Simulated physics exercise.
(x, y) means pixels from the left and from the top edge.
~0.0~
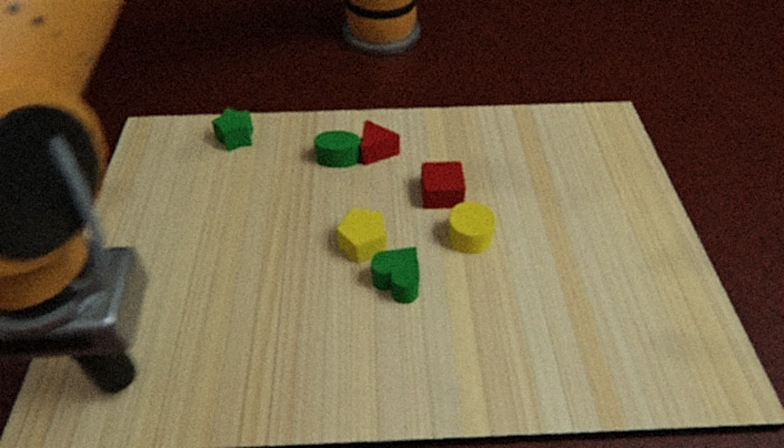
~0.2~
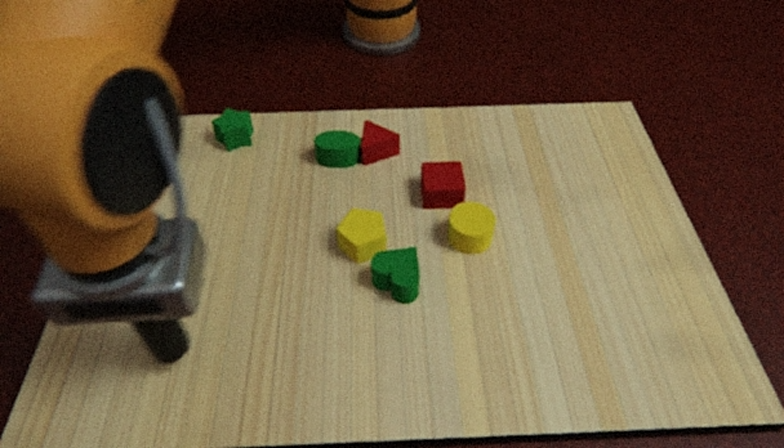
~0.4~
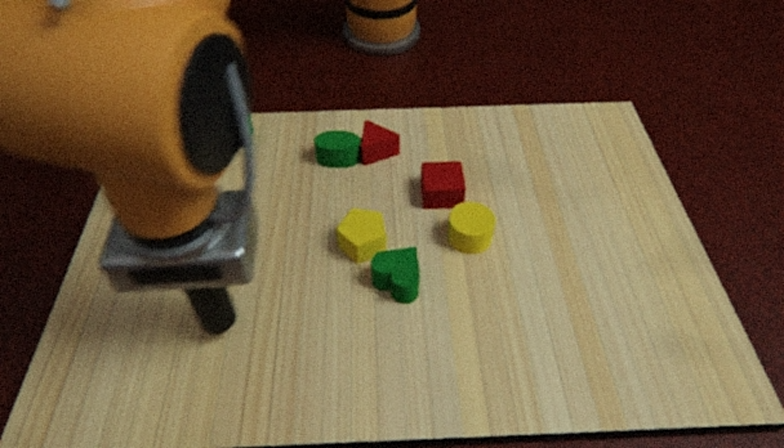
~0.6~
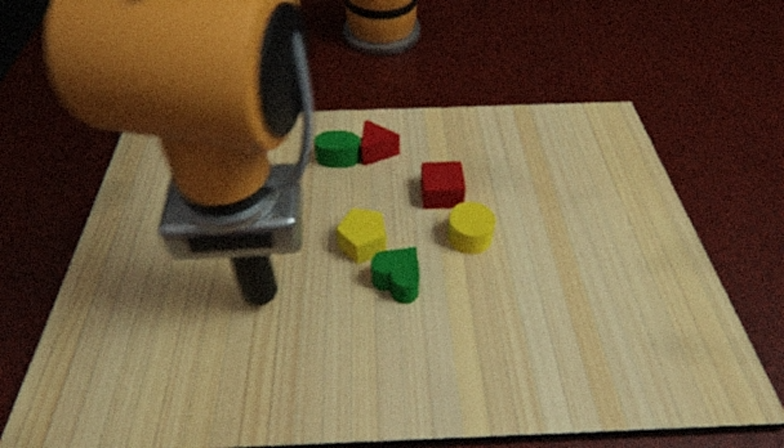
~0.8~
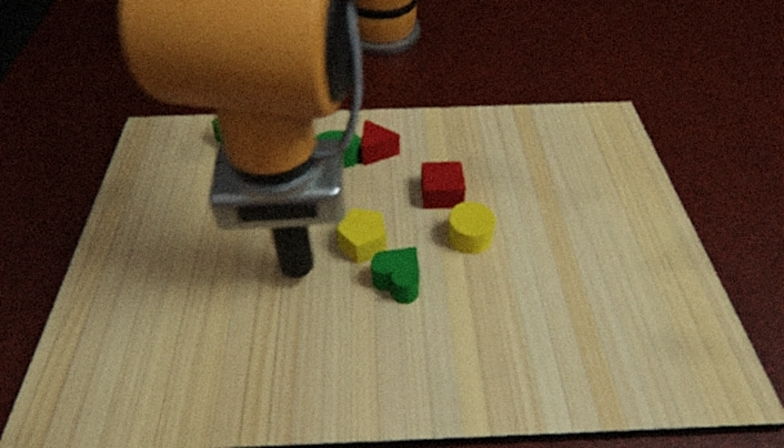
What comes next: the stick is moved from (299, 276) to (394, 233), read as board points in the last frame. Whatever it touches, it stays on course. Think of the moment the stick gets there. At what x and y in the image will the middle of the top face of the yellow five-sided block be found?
Around pixel (426, 200).
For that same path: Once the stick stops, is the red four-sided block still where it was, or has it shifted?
That block will leave its spot.
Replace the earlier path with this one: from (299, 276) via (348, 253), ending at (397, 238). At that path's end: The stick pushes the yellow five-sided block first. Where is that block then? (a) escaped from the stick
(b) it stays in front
Correct choice: B.
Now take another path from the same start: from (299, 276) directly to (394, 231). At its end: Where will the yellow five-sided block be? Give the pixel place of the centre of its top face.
I'd expect the centre of its top face to be at (427, 199).
On the path given first. One third of the way, stick (331, 250); nothing pushed yet.
Two thirds of the way, stick (364, 235); yellow five-sided block (396, 211).
At the end, stick (394, 221); yellow five-sided block (426, 200); green heart block in place; red four-sided block (452, 170), turned 10° anticlockwise.
